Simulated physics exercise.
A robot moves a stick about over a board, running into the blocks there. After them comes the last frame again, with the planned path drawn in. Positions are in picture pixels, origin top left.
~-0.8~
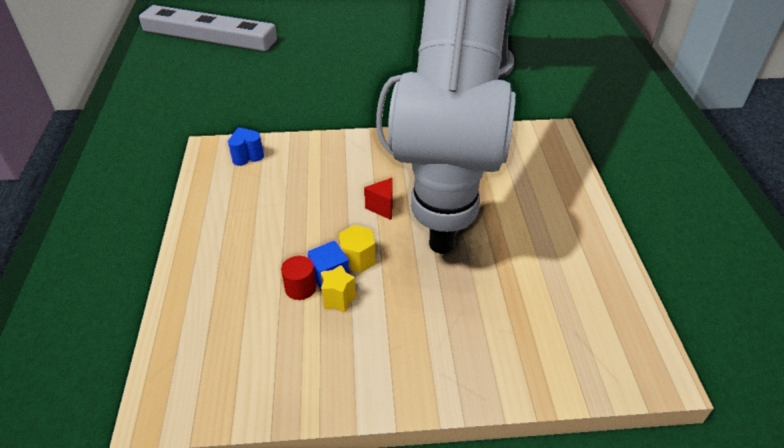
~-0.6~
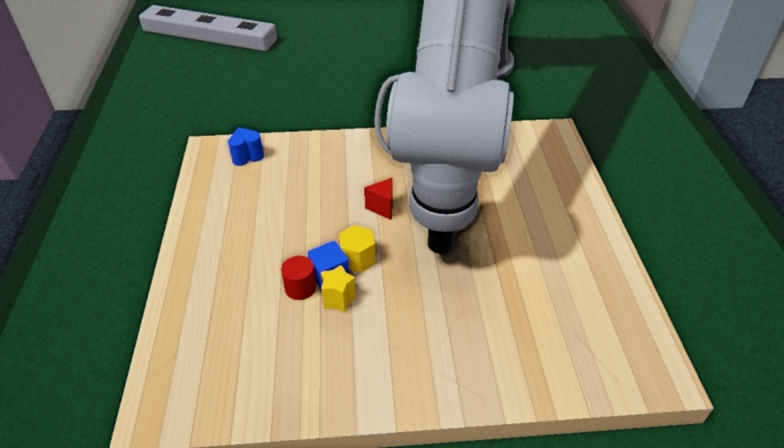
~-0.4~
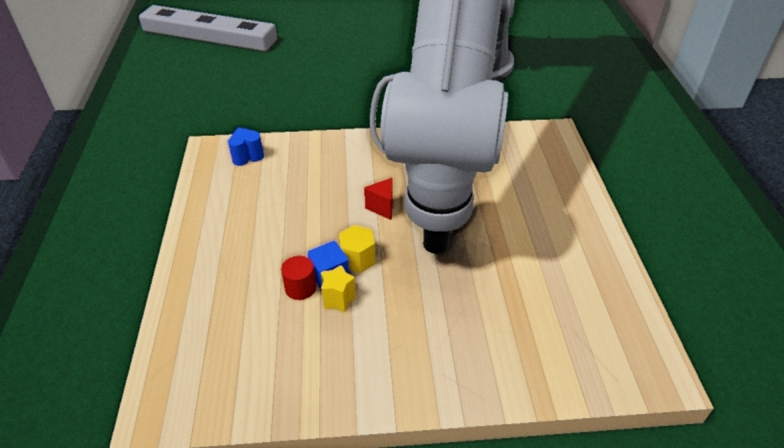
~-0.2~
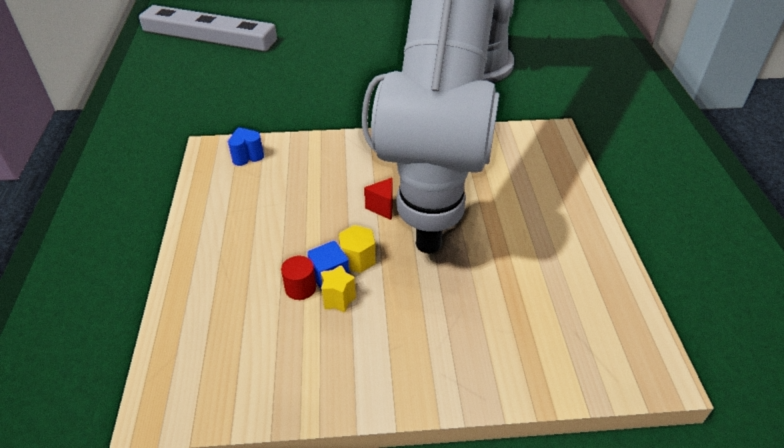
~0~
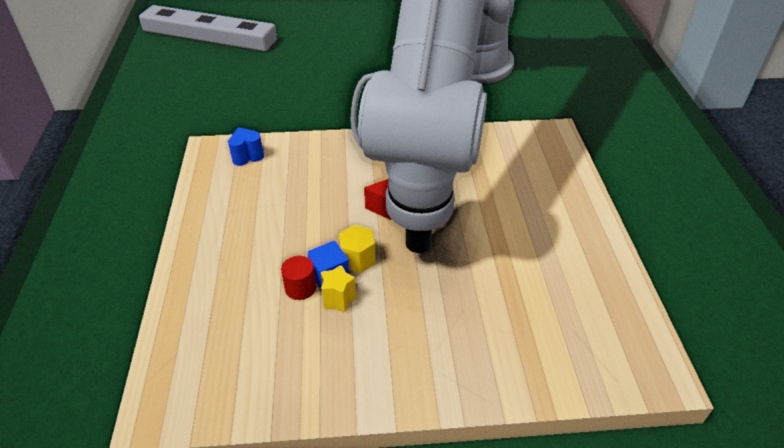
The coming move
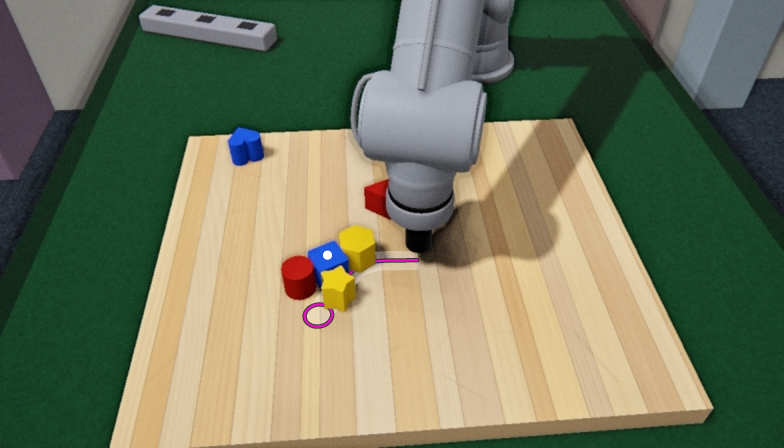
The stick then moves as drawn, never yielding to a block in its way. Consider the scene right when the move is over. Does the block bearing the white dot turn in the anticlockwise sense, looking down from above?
Yes
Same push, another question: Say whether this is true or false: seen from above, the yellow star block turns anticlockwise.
True.
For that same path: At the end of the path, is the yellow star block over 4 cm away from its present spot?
Yes, that is what happens.
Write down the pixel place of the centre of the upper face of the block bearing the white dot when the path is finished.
I think it will end close to (302, 256).
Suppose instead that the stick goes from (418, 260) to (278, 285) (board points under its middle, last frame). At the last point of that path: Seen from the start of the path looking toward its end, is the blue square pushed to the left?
No, it doesn't check out.
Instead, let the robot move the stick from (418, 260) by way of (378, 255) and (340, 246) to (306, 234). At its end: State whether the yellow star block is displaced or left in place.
By the last moment, the yellow star block will still be in its place.
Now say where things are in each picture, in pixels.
The first picture shows stick tip (442, 245); block tops, red circle (297, 267); blue square (328, 255); yellow star block (336, 279); yellow hexagon (357, 238).
The second picture shows stick (440, 245); blocks unchanged.
The third picture shows stick (436, 245); blocks unchanged.
The fourth picture shows stick (429, 245); blocks unchanged.
The fifth picture shows stick (418, 244); red circle (297, 267); blue square (328, 255); yellow star block (336, 279); yellow hexagon (357, 238).
Path on the board, from (418, 260) by way of (374, 262) and (342, 283) to (318, 315); the dot is on the blue square.
What follows on the original path. One third of the way, stick (374, 246); red circle (293, 270); blue square (321, 254), turned 25° anticlockwise; yellow hexagon (344, 236), turned 15° clockwise.
Two thirds of the way, stick (341, 267); red circle (280, 276); blue square (302, 256), turned 30° anticlockwise; yellow star block (333, 286); yellow hexagon (328, 236), turned 40° clockwise.
At the end, stick (316, 300); red circle (280, 276); blue square (302, 256), turned 30° anticlockwise; yellow star block (326, 315), turned 75° anticlockwise; yellow hexagon (328, 236), turned 40° clockwise.
